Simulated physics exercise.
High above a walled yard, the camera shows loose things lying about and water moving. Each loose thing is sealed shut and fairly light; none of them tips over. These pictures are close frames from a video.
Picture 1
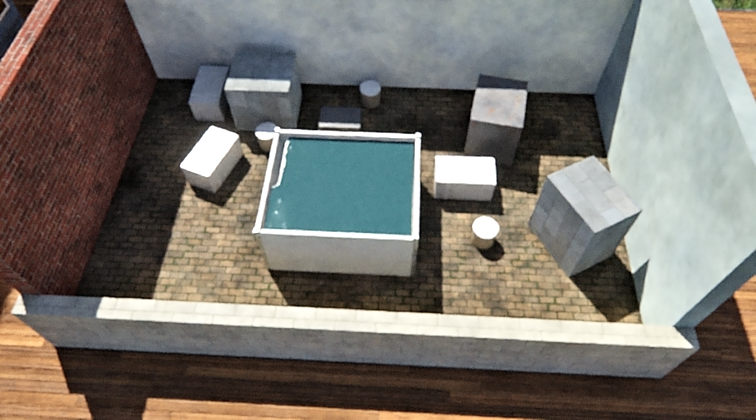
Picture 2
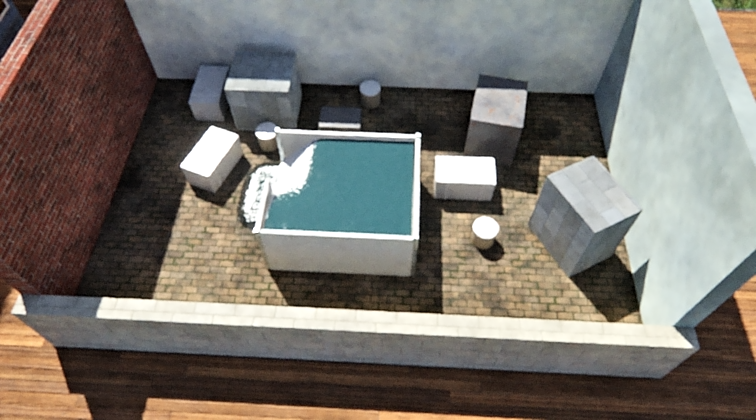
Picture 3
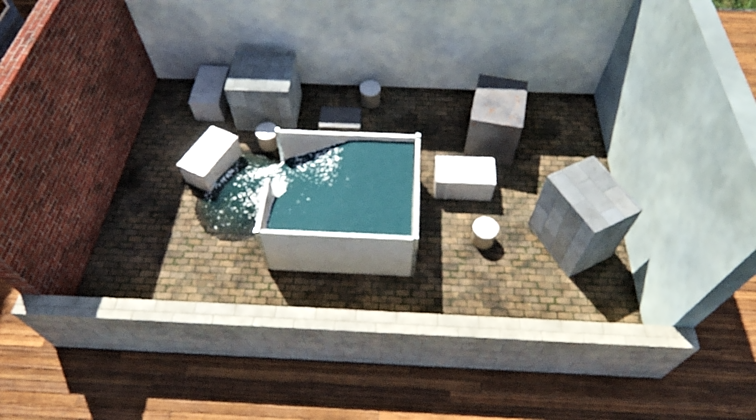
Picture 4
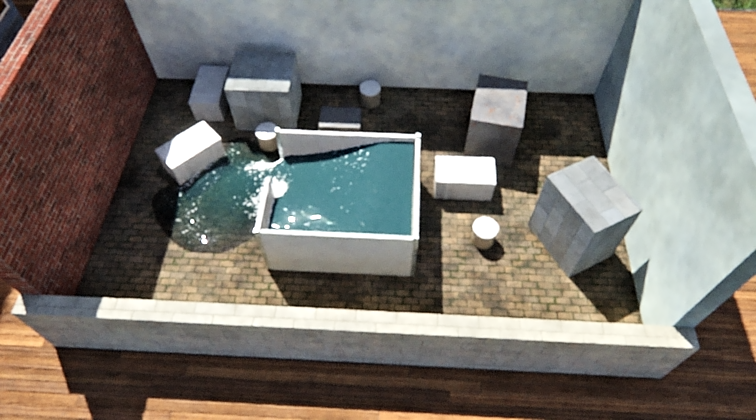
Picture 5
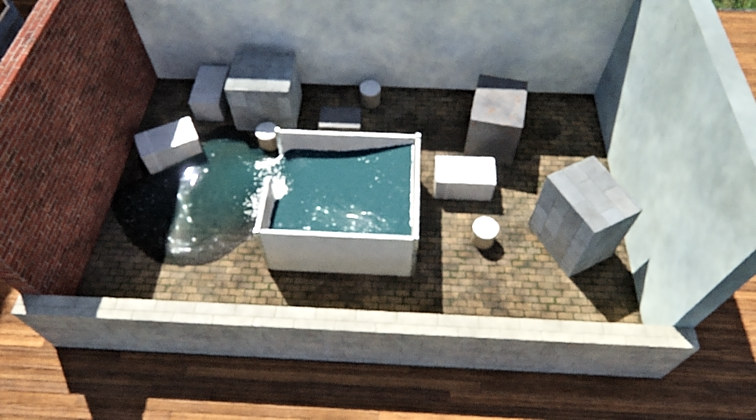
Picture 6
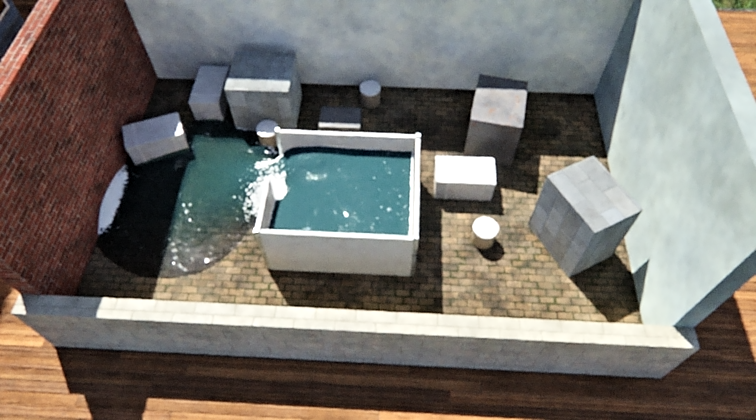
In this clip, water bursts through the left side of a raised white tank in a walled, paved yard and spreads left across the ground to the brick wall, pushing a white box leftward while the other objects barely move.
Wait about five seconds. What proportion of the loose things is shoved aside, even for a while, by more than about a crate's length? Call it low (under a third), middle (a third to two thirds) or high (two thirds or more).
Middle.
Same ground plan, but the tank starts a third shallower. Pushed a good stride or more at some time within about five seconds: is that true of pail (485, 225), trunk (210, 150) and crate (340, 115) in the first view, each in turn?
Answers in the order asked: Stayed within the threshold, went past the threshold, stayed within the threshold.
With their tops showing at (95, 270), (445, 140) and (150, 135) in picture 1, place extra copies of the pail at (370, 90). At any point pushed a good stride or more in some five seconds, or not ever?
Okay, in order the twins go a long way, nowhere much, a long way.
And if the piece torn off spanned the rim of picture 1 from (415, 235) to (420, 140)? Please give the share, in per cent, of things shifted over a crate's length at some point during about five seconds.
Estimate: Some 60 per cent.
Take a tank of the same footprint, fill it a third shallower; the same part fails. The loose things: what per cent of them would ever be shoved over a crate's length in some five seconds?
Roughly 30 per cent of them.
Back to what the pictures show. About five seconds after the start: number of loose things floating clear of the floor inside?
Count: 2.
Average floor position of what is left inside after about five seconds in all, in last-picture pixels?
Mean floor position: Approx. (343, 169) px, last view.
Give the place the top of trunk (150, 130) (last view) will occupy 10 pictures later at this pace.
Position: About (179, 70).
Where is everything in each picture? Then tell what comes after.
The first picture shows a trunk at (210, 151), on the bottom; a pail at (267, 130), on the bottom; 0 of 7 have shifted.
The second picture shows a trunk at (210, 151), on the bottom; a pail at (267, 130) rests on the ground; 0 of 7 have shifted.
The third picture shows a trunk at (208, 150), on the bottom, close to its start; a pail at (267, 130) rests on the ground; 0 of 7 have shifted.
The fourth picture shows a trunk at (188, 144), on the bottom, a stride from its start; a pail at (267, 130), on the bottom; 1 of 7 have shifted.
The fifth picture shows a trunk at (166, 137), on the bottom, a stride from its start; a pail at (267, 130) rests on the ground; 1 of 7 have shifted.
The sixth picture shows a trunk at (152, 130), on the bottom, a stride from its start; a pail at (267, 128) rests on the ground, close to its start; 1 of 7 have shifted.
A moment on, 1 of 7 are well off their spots; 1 afloat.
Next, 1 of 7 are well off their spots; 2 afloat.
Later, 3 of 7 are well off their spots; 2 afloat.
In the end, 4 of 7 are well off their spots, and 4 have been at some point; 2 afloat.
